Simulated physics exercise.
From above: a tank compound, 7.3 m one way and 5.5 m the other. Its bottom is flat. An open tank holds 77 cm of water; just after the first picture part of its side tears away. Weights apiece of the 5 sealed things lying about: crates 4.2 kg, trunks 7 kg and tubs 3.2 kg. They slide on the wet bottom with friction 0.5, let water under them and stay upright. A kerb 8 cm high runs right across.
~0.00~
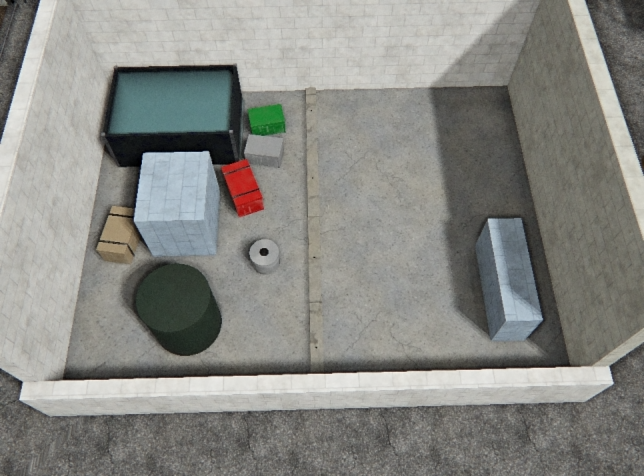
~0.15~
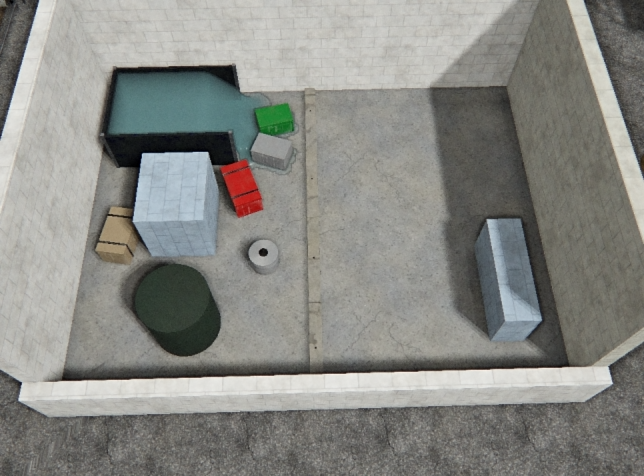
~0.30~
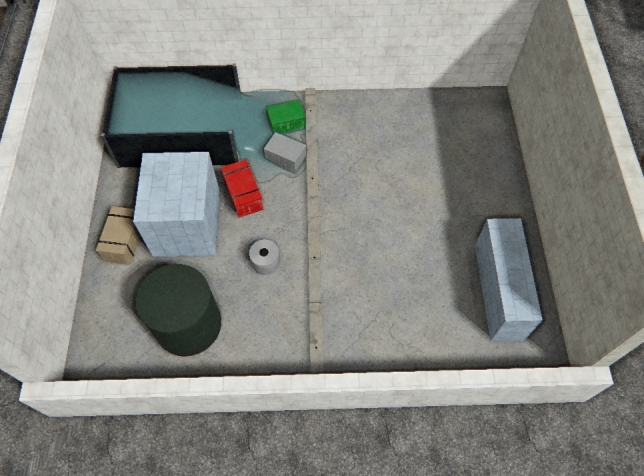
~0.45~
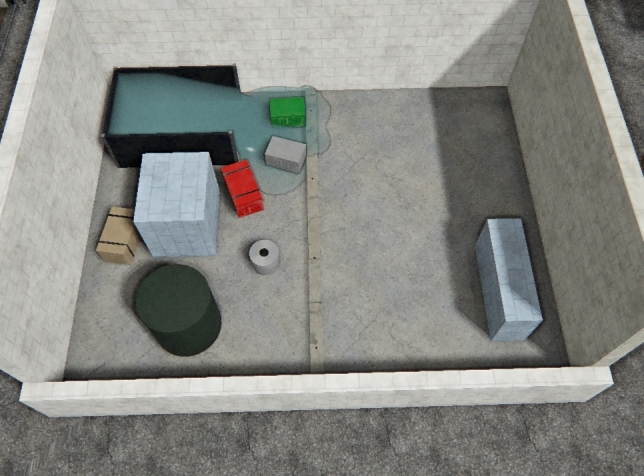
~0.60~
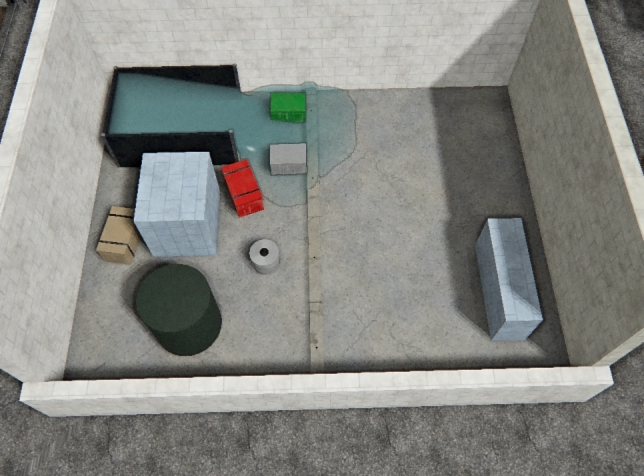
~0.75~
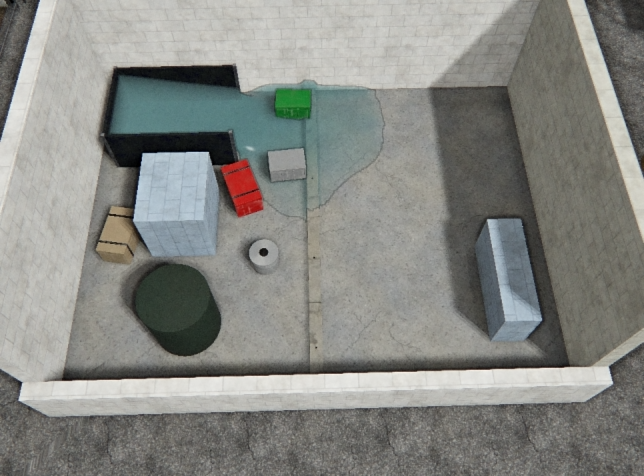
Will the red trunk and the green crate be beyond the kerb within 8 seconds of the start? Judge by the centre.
The red trunk falls short, the green crate gets past.
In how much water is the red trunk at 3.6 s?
About 1 cm.
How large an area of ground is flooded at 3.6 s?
About 29 m2.
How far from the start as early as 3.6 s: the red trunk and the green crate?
About 0 and 400 cm.
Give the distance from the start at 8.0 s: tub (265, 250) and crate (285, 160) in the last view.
In that order: 200 cm, 250 cm.
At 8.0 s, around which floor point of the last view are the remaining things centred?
At about (245, 259).
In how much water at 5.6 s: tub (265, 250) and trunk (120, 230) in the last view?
About 4 and 0 cm.
After 1.6 s the red trunk is near (241, 182), 0.0 m from its start, aground; the green crate is near (376, 90), 2.0 m from its start, afloat; 1 of 5 are over the mark; 1 afloat.
After 3.6 s the red trunk is near (241, 182), 0.0 m from its start, aground; the green crate is near (501, 119), 4.0 m from its start, afloat; 1 of 5 are over the mark; 1 afloat.
After 5.6 s the red trunk is near (230, 183), 0.2 m from its start, aground; the green crate is near (486, 184), 3.9 m from its start, afloat; 1 of 5 are over the mark; 3 afloat.
After 8.0 s the red trunk is near (230, 183), 0.2 m from its start, aground; the green crate is near (434, 214), 3.4 m from its start, afloat; 1 of 5 are over the mark; 3 afloat.
